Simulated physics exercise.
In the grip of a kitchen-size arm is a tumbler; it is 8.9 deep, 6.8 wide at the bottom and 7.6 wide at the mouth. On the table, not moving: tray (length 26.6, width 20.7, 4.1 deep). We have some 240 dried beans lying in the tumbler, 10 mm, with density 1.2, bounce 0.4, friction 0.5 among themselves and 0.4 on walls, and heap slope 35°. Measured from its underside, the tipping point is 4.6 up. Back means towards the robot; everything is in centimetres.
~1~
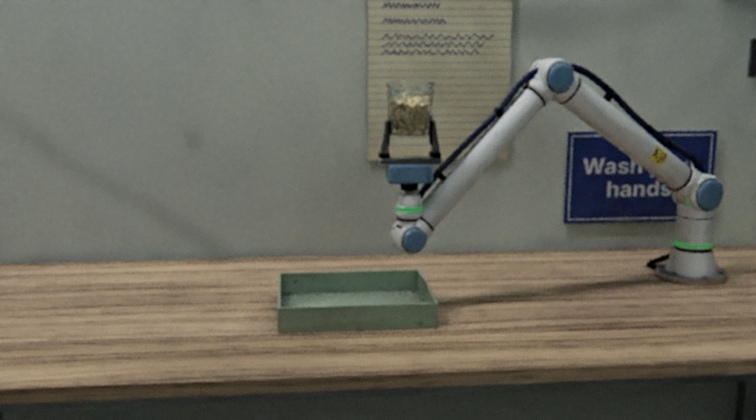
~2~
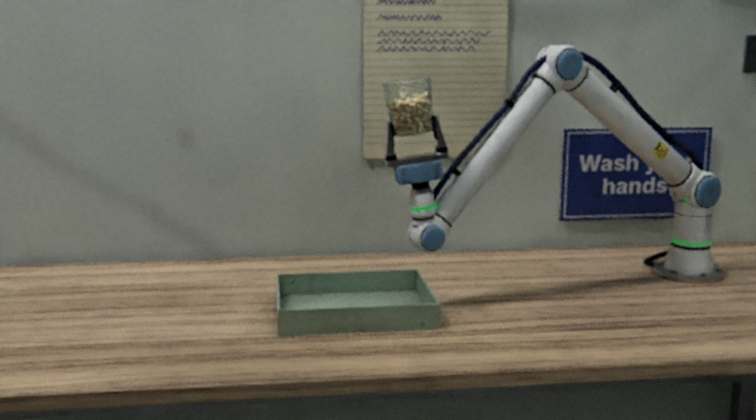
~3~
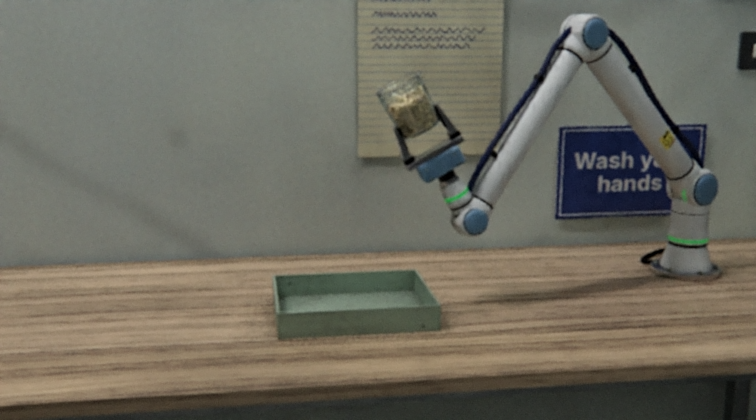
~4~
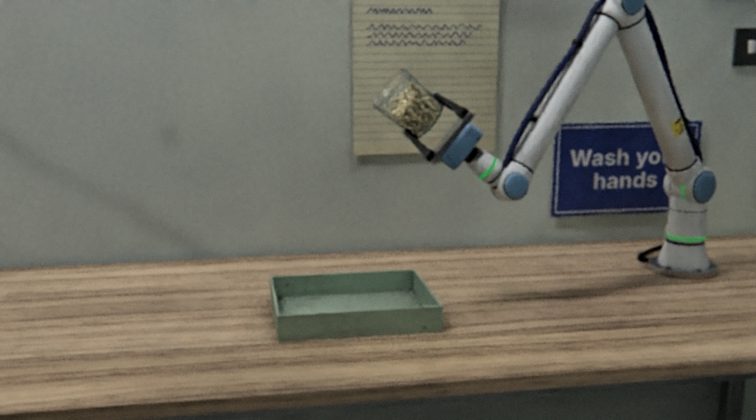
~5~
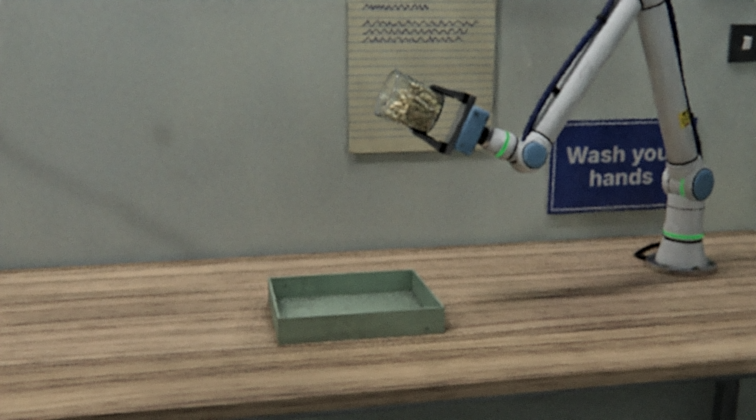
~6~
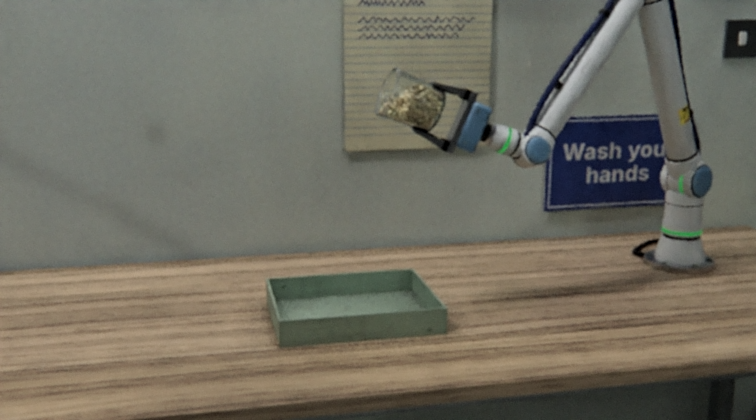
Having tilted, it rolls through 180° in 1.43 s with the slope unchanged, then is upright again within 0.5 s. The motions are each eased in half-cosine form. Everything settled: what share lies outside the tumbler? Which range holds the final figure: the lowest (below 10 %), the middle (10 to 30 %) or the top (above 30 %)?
It sits in the lowest range, below 10 %.
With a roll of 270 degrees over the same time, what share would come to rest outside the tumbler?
I'd put it at about 0 %.
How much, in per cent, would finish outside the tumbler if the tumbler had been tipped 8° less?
About 0 %.
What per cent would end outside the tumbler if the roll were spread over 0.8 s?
It would then come to about 0 per cent.
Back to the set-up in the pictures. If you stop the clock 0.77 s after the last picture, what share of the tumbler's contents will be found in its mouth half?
Close to 35 per cent lies in the mouth half.
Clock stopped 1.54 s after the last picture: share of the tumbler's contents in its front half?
About 60 %.
Then, 0.77 s later, tipped 67°, highest piece 39 above the table; 240 in the tumbler.
Then, 1.54 s later, tipped 59°, highest piece 40 above the table; 238 in the tumbler, 2 in the tray.
Then, 2.13 s later, upright, highest piece 40 above the table; 238 in the tumbler, 2 in the tray.
Then, 2.83 s later, upright, highest piece 40 above the table; 238 in the tumbler, 2 in the tray.
At rest, 238 in the tumbler, 2 in the tray. That is 1 % outside the tumbler.
